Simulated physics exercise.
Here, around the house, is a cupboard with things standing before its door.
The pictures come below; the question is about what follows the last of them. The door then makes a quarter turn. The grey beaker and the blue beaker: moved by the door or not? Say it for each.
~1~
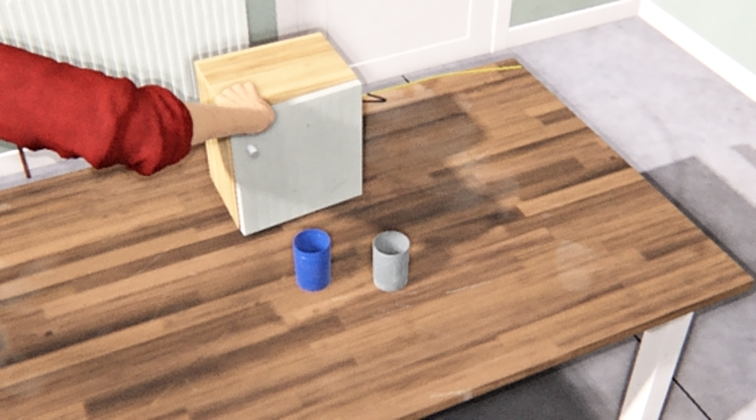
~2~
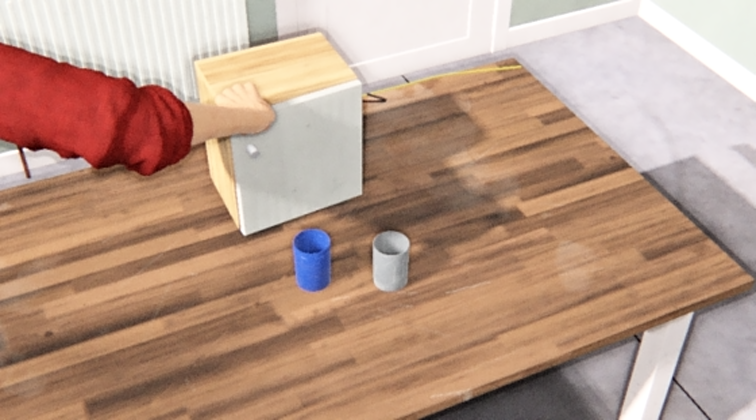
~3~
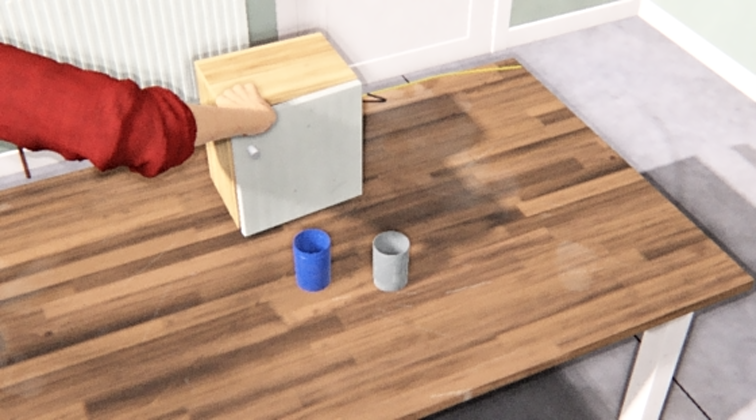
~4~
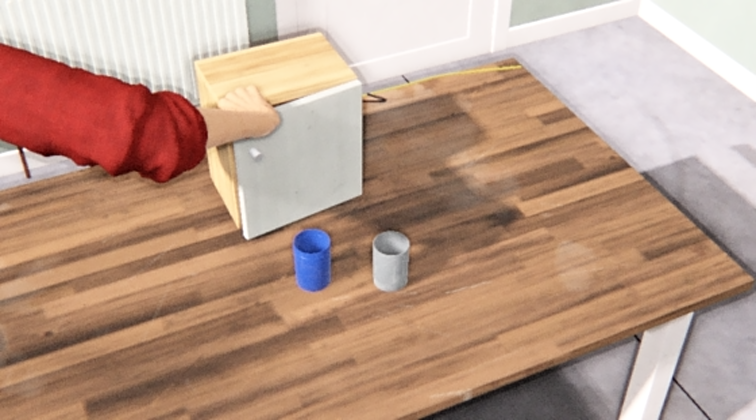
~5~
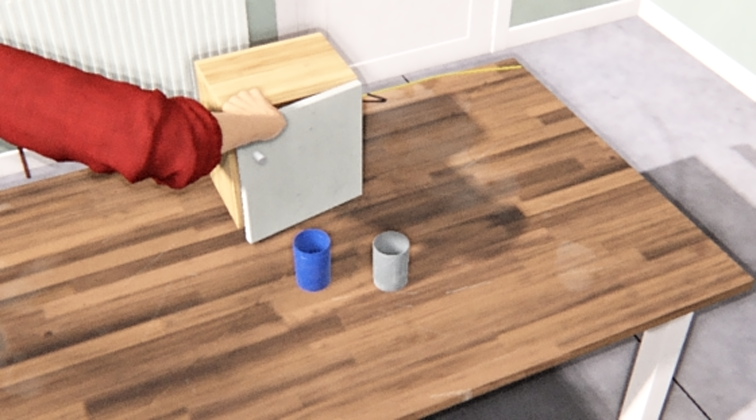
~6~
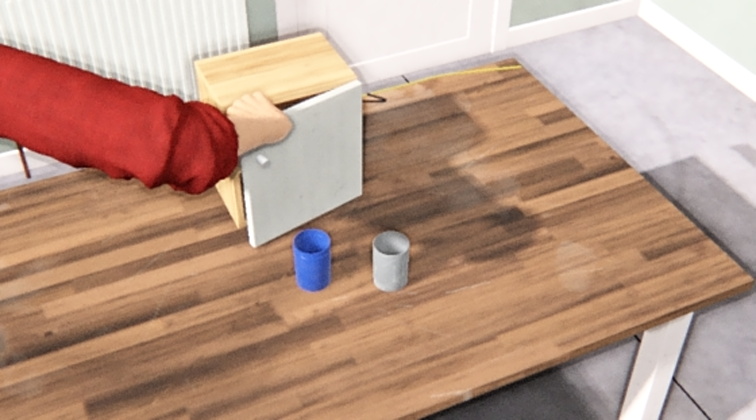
My prediction: The grey beaker is displaced; the blue beaker is displaced.
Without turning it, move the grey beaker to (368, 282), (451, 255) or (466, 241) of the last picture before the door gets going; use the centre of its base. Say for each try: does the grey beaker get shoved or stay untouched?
Gets hit; stays clear; stays clear.
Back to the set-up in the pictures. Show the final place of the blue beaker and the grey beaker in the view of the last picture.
In order: (398, 282); (434, 252).
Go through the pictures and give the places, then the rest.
Door 4° open; grey beaker (391, 262); blue beaker (313, 261); door (303, 162), in the first frame.
Door 4° open; blue beaker (313, 261); door (303, 162), in the second frame.
Door 5° open; grey beaker (391, 262); door (303, 162), in the third frame.
Door 7° open; blue beaker (313, 261); door (304, 164), in the fourth frame.
Door 10° open; grey beaker (391, 262); door (306, 166), in the fifth frame.
Door 13° open; grey beaker (391, 262); blue beaker (313, 261); door (308, 167), in the sixth frame.
Then, 1.60 s past the last view, door 61° open; grey beaker travelled a little near (399, 260); blue beaker travelled about its own width near (369, 274).
Finally, the grey beaker gets knocked, near (434, 252); the blue beaker gets knocked, near (398, 283).
